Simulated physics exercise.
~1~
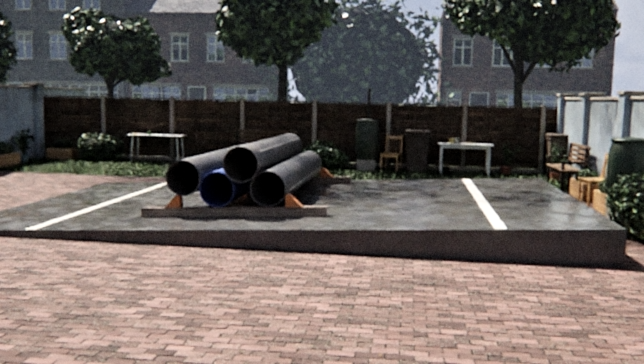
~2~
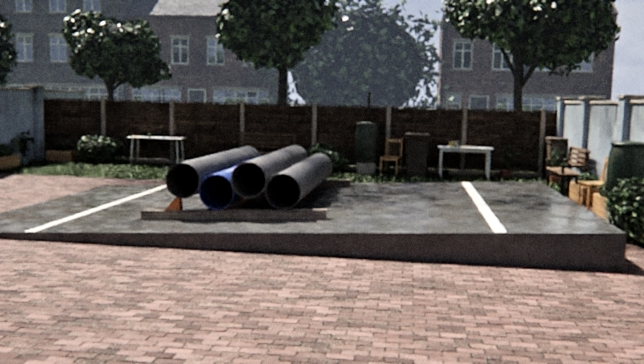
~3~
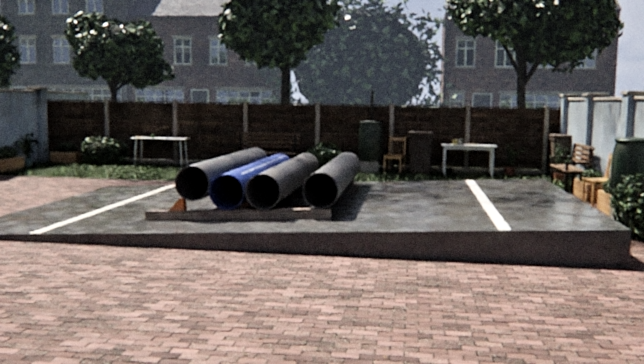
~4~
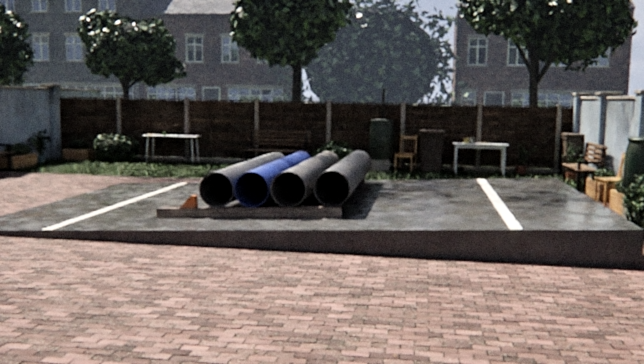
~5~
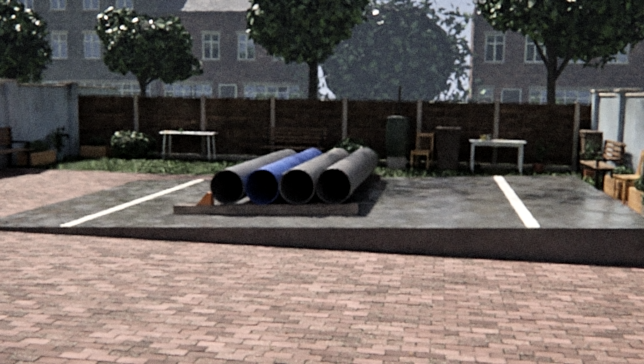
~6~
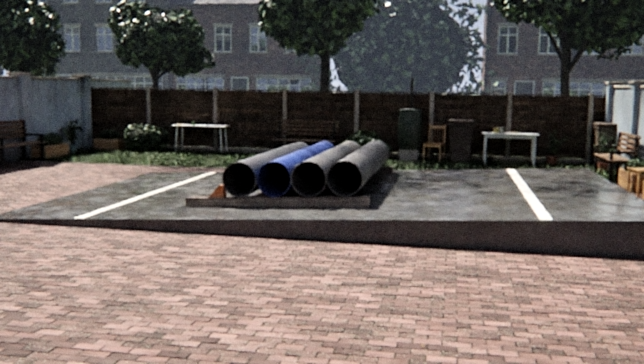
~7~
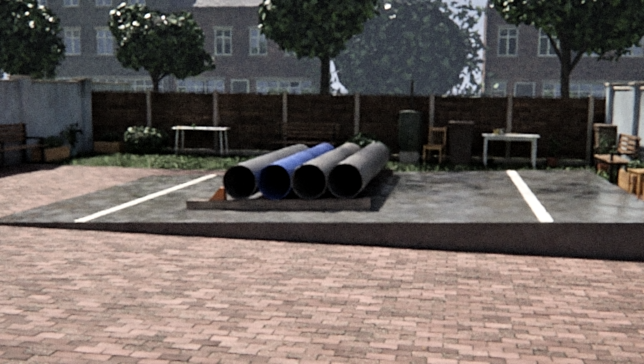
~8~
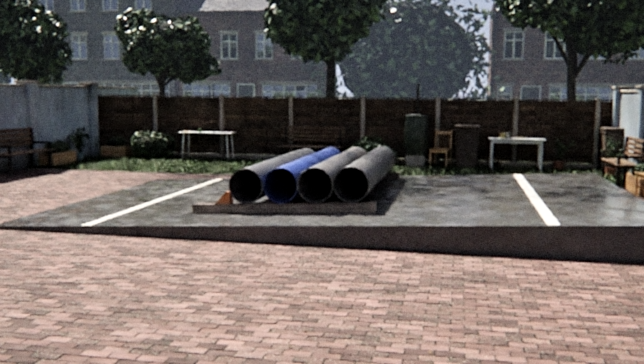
In a walled yard, stacked pipes settle into a row, the blue one staying on the bearers.
